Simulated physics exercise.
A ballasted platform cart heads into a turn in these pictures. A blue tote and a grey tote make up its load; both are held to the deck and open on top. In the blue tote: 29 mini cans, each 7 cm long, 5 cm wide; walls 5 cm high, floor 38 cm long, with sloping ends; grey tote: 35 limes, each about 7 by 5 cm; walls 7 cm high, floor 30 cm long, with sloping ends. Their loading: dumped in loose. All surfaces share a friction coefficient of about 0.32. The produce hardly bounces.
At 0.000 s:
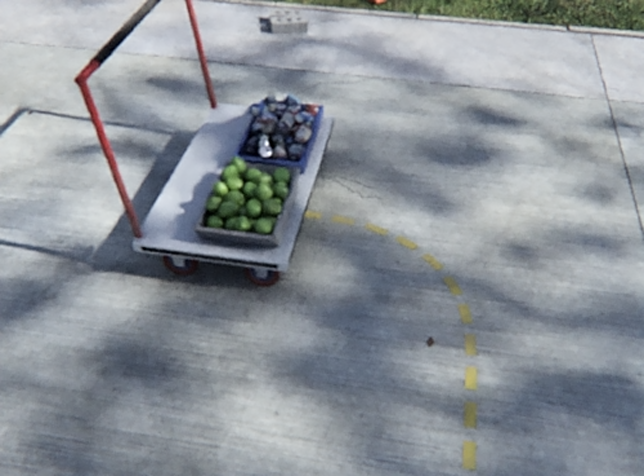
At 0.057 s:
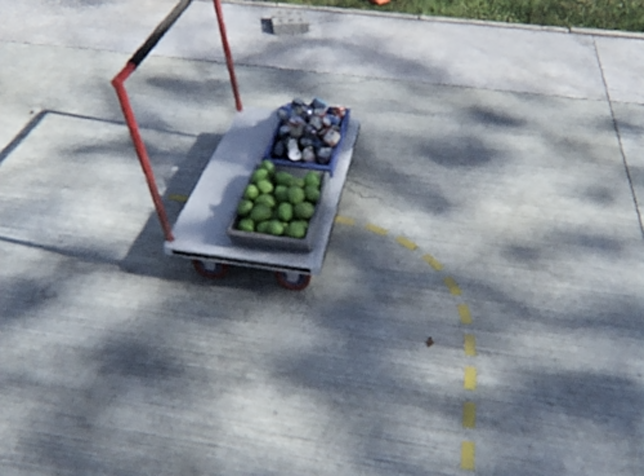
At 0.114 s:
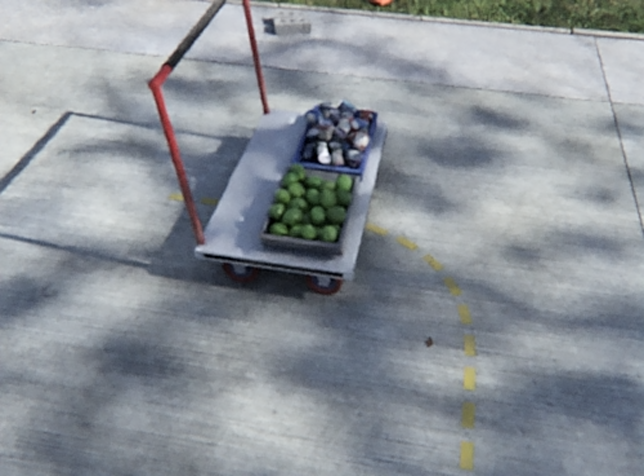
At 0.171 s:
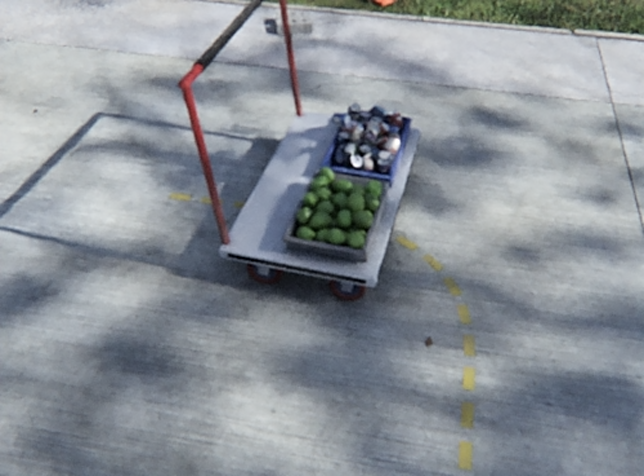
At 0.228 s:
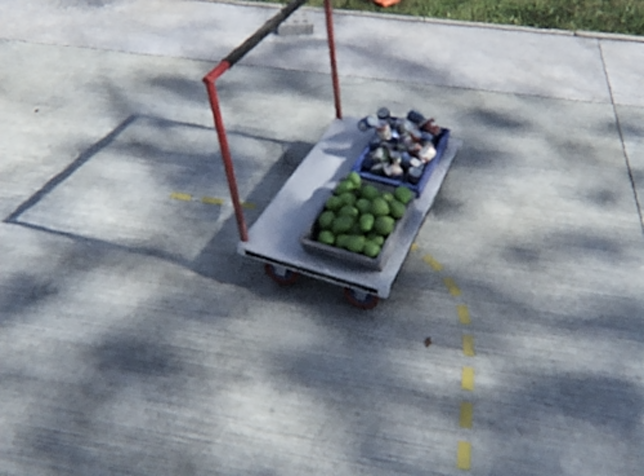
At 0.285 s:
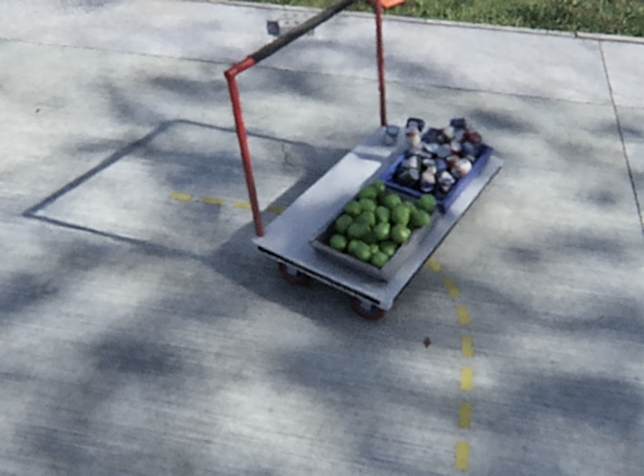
Concrete pavement with a red-handled platform cart rolling right, carrying green fruit, then turning near yellow dashes, cans slipping from the blue tote.
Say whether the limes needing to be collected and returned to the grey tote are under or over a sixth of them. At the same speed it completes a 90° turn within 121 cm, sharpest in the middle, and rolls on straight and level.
Oh, the loss ends up south of a sixth.
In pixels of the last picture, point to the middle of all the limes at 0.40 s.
In the last picture they centre on about (404, 247).
After 0.40 s, the blue tote is down by 8 of 29 and the grey tote is down by 2 of 35.
After 0.52 s, the blue tote is down by 10 of 29 and the grey tote is down by 3 of 35.
After 0.70 s, the blue tote is down by 13 of 29 and the grey tote is down by 3 of 35.
Outcome (at 1.15 s), the blue tote is down by 14 of 29 and the grey tote is down by 3 of 35. Asked share, 3 of 35, 9 per cent.
